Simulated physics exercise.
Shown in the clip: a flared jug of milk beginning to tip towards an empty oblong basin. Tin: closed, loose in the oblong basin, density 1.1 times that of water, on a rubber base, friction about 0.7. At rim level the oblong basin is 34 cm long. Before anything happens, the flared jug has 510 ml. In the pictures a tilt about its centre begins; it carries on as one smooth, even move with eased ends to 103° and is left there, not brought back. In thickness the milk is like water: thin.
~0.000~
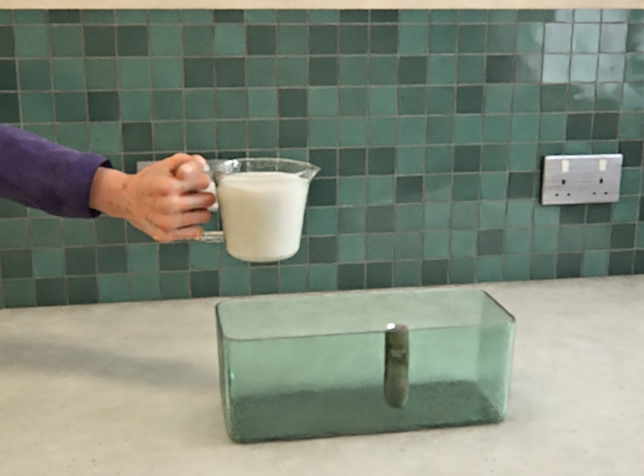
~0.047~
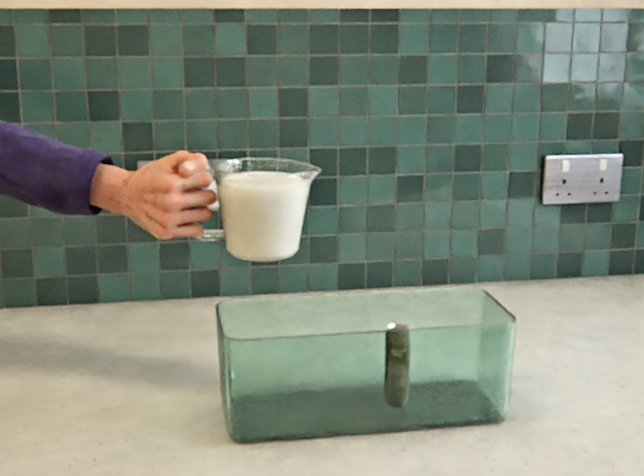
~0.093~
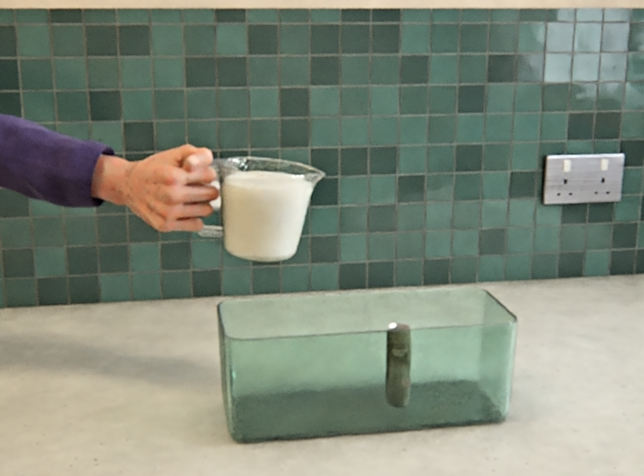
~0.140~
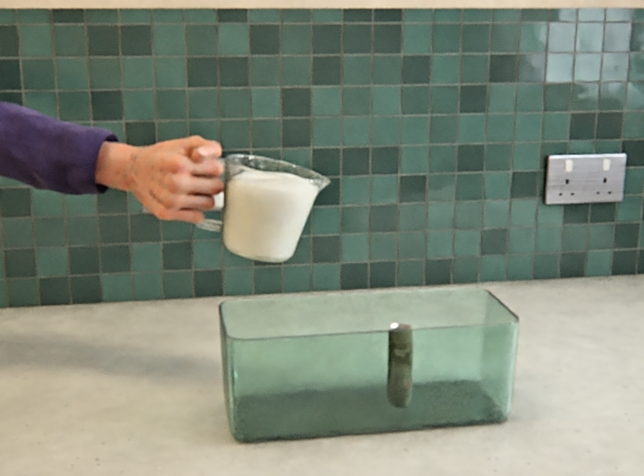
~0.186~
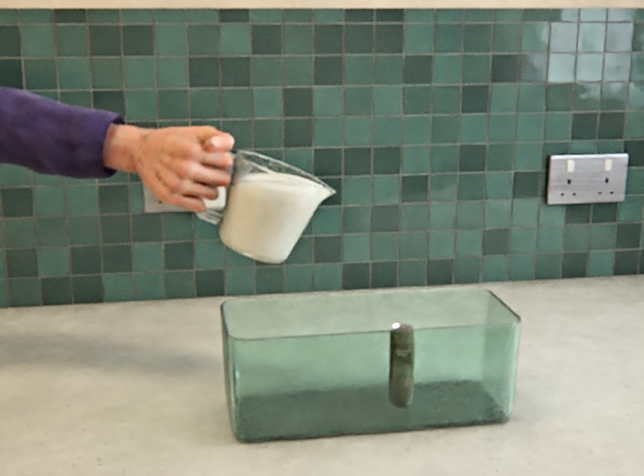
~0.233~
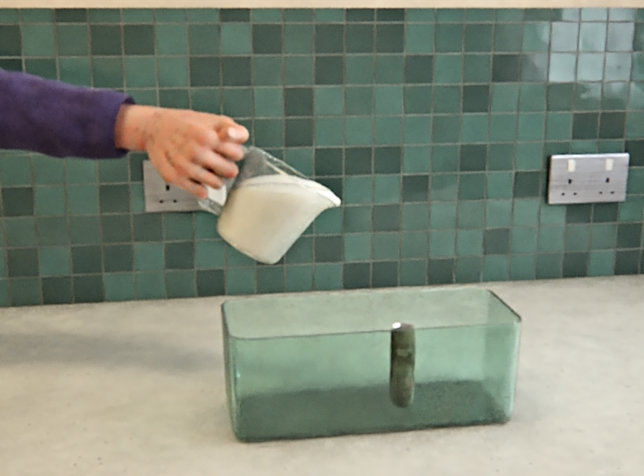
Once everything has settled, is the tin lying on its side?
You'll see it capsize.
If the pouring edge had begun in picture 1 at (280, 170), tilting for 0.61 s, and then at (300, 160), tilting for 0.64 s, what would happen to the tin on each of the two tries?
First it remains upright; then it stays up.
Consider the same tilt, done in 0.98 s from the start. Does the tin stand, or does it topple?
Result: Tin tipped over.
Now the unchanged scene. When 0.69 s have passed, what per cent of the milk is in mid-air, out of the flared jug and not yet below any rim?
Near 10 in a hundred.
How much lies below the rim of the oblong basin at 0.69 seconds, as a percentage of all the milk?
The fraction sits near 84 in a hundred.
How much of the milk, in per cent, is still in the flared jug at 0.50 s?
I reckon about 44 in a hundred is still held.
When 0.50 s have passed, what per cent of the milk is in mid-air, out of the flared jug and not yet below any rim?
Some 28 per cent.
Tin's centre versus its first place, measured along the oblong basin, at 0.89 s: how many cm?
Close to 7 cm.
After 0.50 s the tilt is 94° and 43 per cent is still to pour; the tin stands where it began.
After 0.69 s the tilt is 103° and 7 per cent is still to pour; the tin leans 24°.
After 0.89 s the tilt is 103° and 0 per cent is still to pour; the tin lies on its side.
After 1.11 s the tilt is 103° and 0 per cent is still to pour; the tin lies on its side.
In the end the tin lies on its side.
